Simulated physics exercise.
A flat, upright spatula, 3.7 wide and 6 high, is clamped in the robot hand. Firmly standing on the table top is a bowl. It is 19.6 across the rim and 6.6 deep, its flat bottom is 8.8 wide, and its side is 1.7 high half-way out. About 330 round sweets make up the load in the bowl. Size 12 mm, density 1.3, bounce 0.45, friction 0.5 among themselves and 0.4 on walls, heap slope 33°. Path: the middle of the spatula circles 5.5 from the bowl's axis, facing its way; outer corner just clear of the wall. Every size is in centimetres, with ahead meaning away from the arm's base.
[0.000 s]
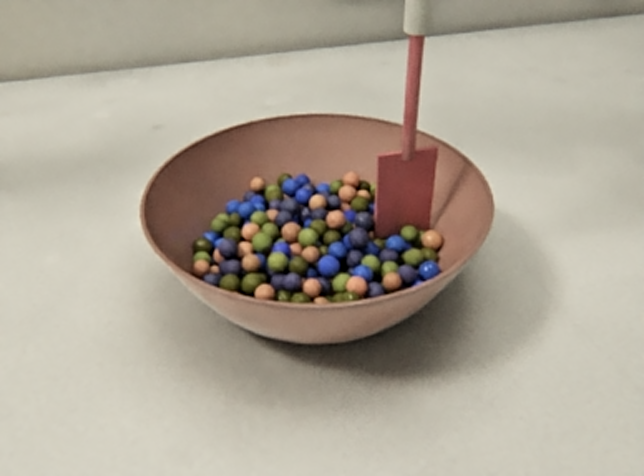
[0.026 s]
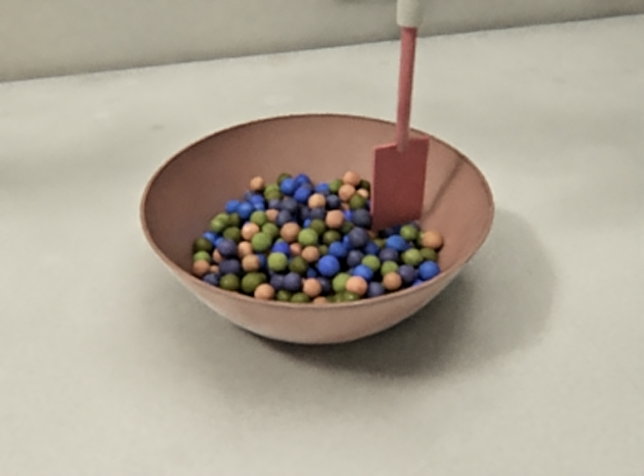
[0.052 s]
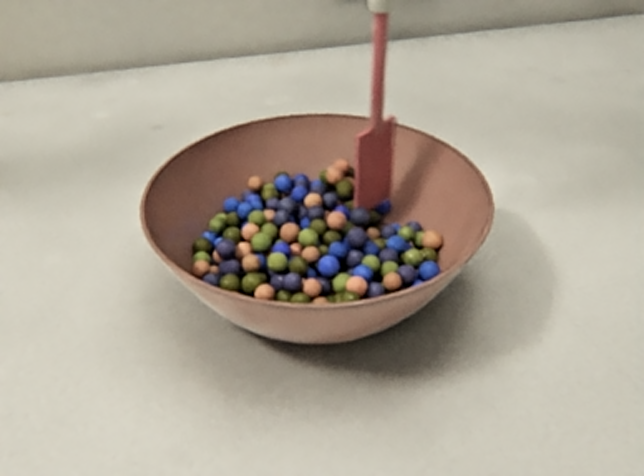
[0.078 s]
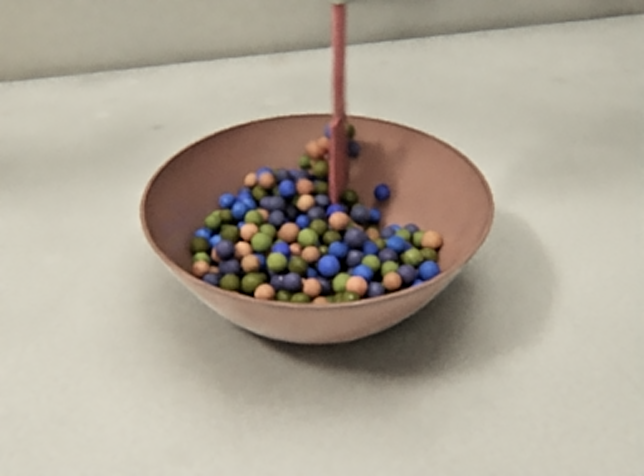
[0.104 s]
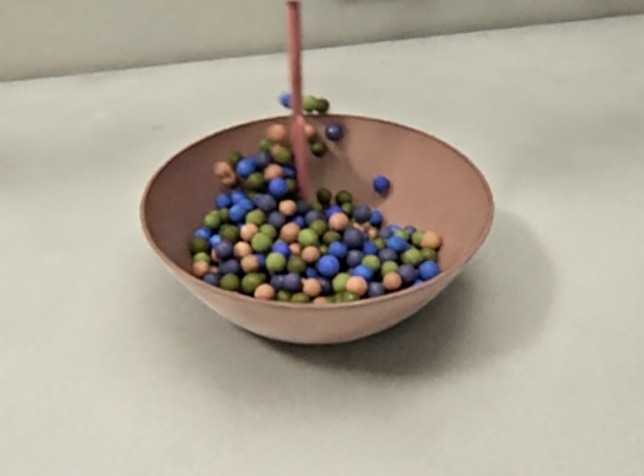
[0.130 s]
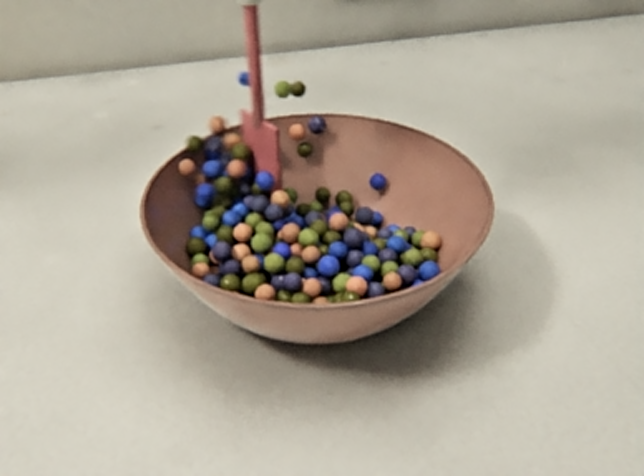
In the video, a red spatula held upright from above sweeps from the right around the far side of a brown bowl of multicoloured balls, pushing some up the wall to the rim, with a few rising above it.
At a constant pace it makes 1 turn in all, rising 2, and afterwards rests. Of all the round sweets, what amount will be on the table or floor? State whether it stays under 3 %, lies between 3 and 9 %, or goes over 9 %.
It goes over 9 %.
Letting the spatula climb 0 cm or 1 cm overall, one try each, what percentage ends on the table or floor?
Close to 30 percent and close to 25 percent.
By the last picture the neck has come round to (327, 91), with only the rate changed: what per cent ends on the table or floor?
Close to 5 in a hundred.
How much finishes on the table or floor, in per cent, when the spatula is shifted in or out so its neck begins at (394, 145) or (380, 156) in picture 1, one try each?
20 and 15 %.
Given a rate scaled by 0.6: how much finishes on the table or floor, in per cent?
Close to 5 in a hundred.
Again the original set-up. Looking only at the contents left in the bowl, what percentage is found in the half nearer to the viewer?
Estimate: Some 55 %.
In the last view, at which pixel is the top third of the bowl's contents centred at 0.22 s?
Upper-third centre: Approx. (282, 269) px.
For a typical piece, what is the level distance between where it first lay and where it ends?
Distance: Close to 1 cm.
By 0.22 s, 205° round, highest piece 10 above the table; 316 in the bowl, 14 in flight or on the tool.
By 0.30 s, 294° round, highest piece 10 above the table; 298 in the bowl, 7 on the table or floor, 25 in flight or on the tool.
By 0.54 s, 0° round, highest piece 6 above the table; 290 in the bowl, 39 on the table or floor, 1 in flight or on the tool.
By 1.24 s, 0° round, highest piece 5 above the table; 290 in the bowl, 40 on the table or floor.
Final count, 290 in the bowl, 40 on the table or floor. That is 12 % on the table or floor.
